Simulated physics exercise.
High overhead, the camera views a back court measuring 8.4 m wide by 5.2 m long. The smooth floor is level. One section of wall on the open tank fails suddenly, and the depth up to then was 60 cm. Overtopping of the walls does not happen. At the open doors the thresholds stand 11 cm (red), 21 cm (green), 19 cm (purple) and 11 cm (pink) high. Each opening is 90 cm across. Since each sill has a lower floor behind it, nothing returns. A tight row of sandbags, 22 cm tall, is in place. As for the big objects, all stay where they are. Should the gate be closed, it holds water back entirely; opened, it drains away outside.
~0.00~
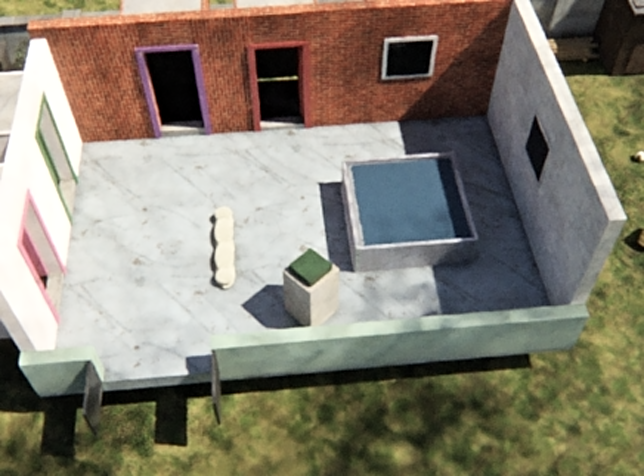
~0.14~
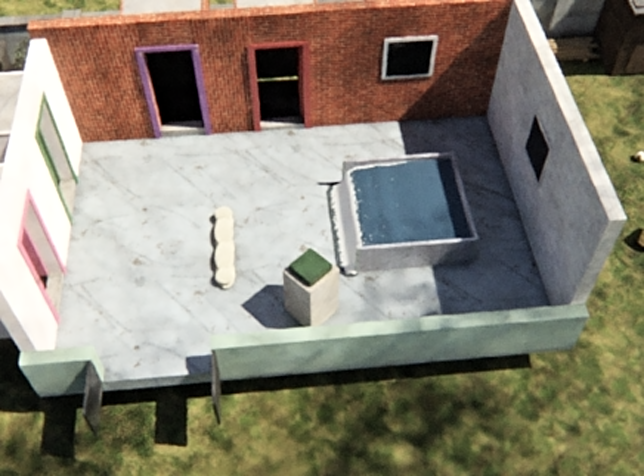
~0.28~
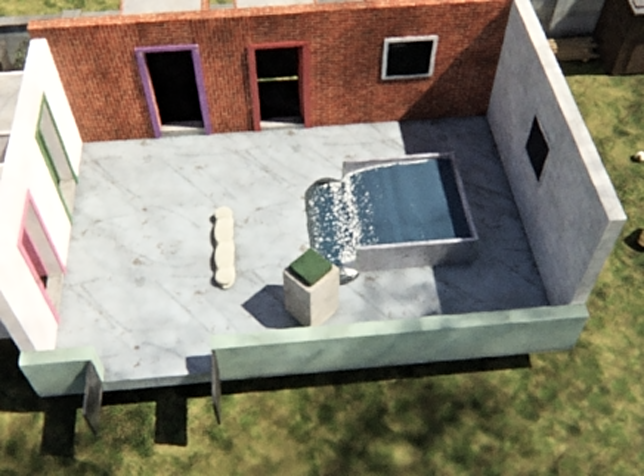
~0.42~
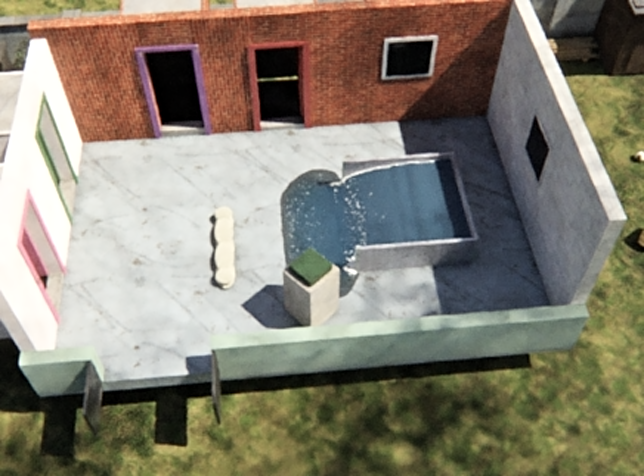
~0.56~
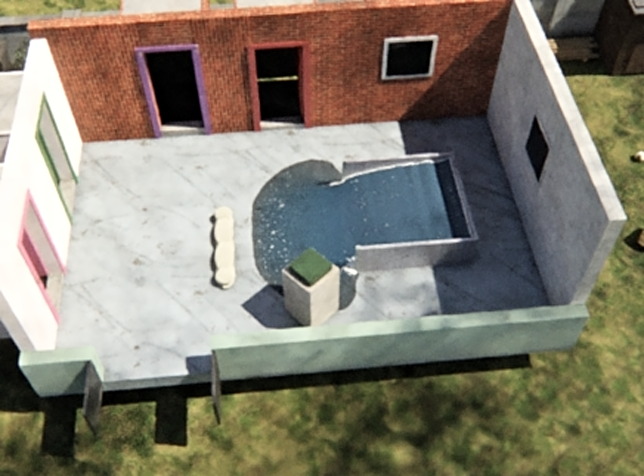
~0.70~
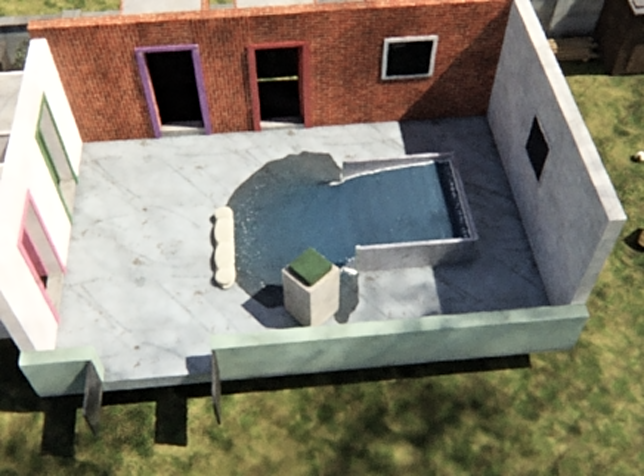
A large walled court with a pale, smooth floor is seen from high overhead, with a brick wall at the back, a low pale-green wall in front and grass outside. An open grey tank of blue water stands at right, near a green-topped block and a cream lobed object, with purple and red doorframes behind. The tank's left side gives way and water pours out, spreading leftward around the block to the cream object, while the camera stays still.
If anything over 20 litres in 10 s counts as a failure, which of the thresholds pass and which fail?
The red door passes. The green door passes. The purple door passes. The pink door passes.
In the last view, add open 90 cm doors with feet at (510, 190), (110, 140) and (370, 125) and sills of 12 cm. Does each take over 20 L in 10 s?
In sequence the answers are less than that, more than that and less than that.
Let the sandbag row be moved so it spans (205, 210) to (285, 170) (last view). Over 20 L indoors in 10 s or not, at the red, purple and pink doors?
So red comes out low enough, purple comes out low enough and pink comes out too high.
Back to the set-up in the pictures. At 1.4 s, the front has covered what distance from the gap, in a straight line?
About 4.2 m out.
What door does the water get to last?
The pink door.
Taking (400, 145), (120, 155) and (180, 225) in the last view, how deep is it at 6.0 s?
Roughly 2, 11, 3 cm.
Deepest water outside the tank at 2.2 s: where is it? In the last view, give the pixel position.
Look around (248, 258).
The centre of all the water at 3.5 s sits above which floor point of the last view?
The water is centred near (245, 225).
After 1.4 s water covers 30 % of the floor and is deepest (37 cm) near (237, 243); red door not reached, green door not reached, purple door not reached, pink door not reached.
After 2.2 s water covers 55 % of the floor and is deepest (32 cm) near (248, 258); red door 4 cm at the sill, 0 L in, green door 7 cm at the sill, 0 L in, purple door 10 cm at the sill, 0 L in, pink door not reached.
After 3.5 s water covers 60 % of the floor and is deepest (28 cm) near (82, 150); red door 3 cm at the sill, 0 L in, green door 15 cm at the sill, 0 L in, purple door 17 cm at the sill, 3 L in, pink door 6 cm at the sill, 0 L in.
After 6.0 s water covers 85 % of the floor and is deepest (16 cm) near (208, 286); red door 8 cm at the sill, 0 L in, green door 9 cm at the sill, 0 L in, purple door 9 cm at the sill, 4 L in, pink door 11 cm at the sill, 4 L in.
After 10.0 s water covers 95 % of the floor and is deepest (9 cm) near (294, 323); red door 5 cm at the sill, 0 L in, green door 5 cm at the sill, 0 L in, purple door 5 cm at the sill, 4 L in, pink door 8 cm at the sill, 6 L in.
